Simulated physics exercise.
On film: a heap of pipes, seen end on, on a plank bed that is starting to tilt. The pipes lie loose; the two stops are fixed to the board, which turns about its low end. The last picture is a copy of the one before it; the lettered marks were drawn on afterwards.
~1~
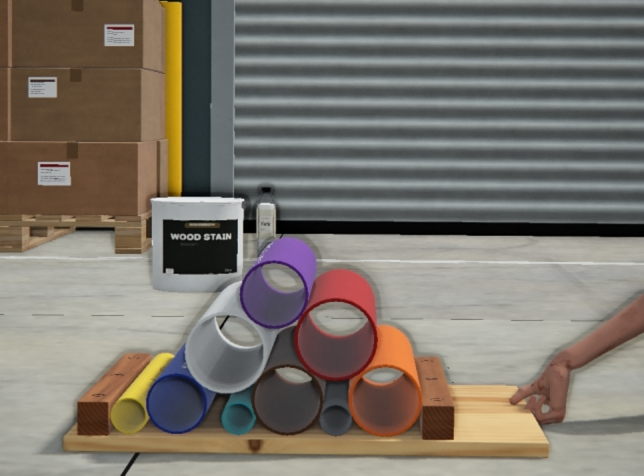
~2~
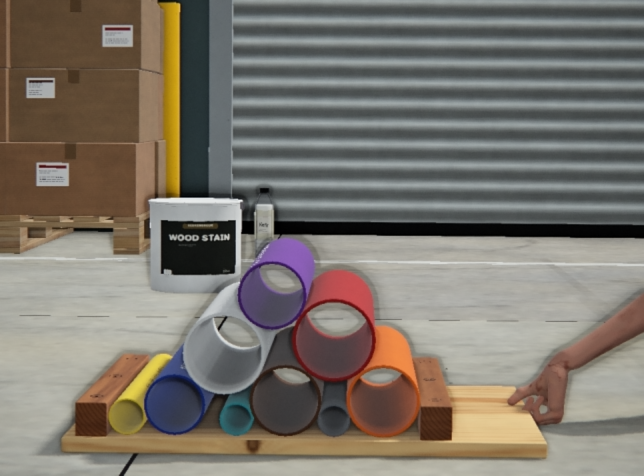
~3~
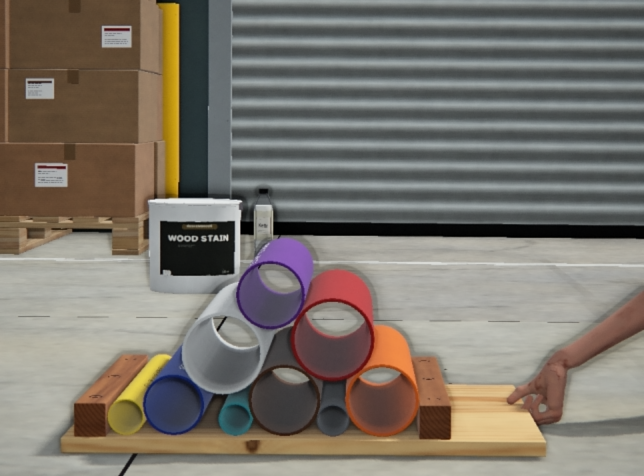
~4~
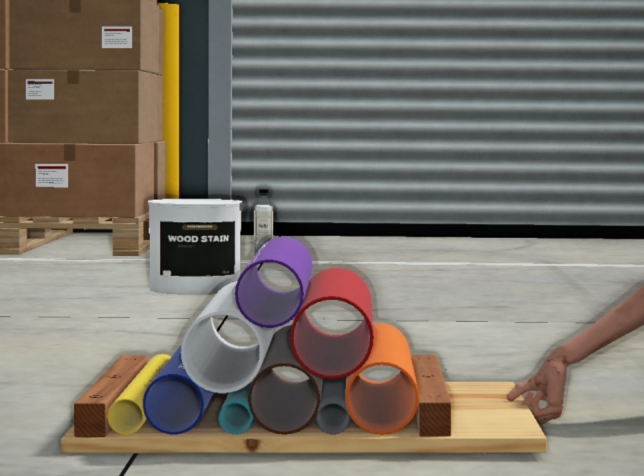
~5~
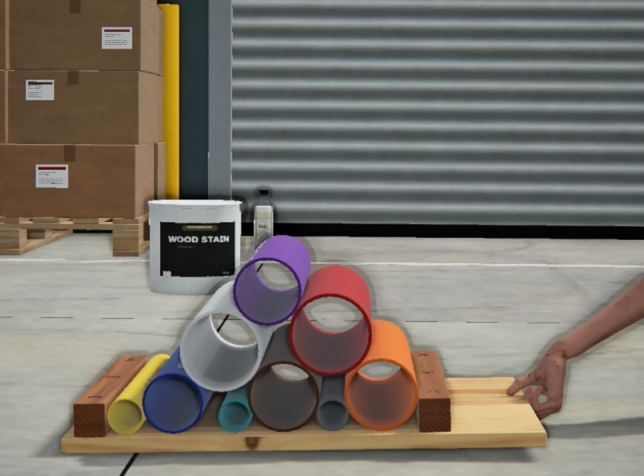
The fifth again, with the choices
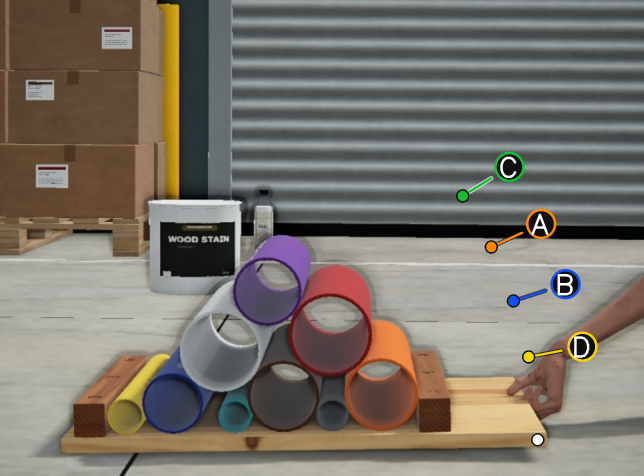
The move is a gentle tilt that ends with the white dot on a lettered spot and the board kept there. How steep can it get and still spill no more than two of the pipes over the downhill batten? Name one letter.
Mark C is as high as it can go.
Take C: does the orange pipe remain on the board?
Yes.
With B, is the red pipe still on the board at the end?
Yes.
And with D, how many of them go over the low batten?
At D the number is none.
On the marked copy, A at (491, 247); B at (514, 301); C at (463, 196); D at (529, 357); the white dot at (538, 440).
Taking C. A third of the way, board at 18°.
Two thirds of the way, board at 33°.
When it is over, board at 33°, one over the low batten (white).
As for the rest, A two over the low batten (white, purple); B none over the low batten; D none over the low batten.
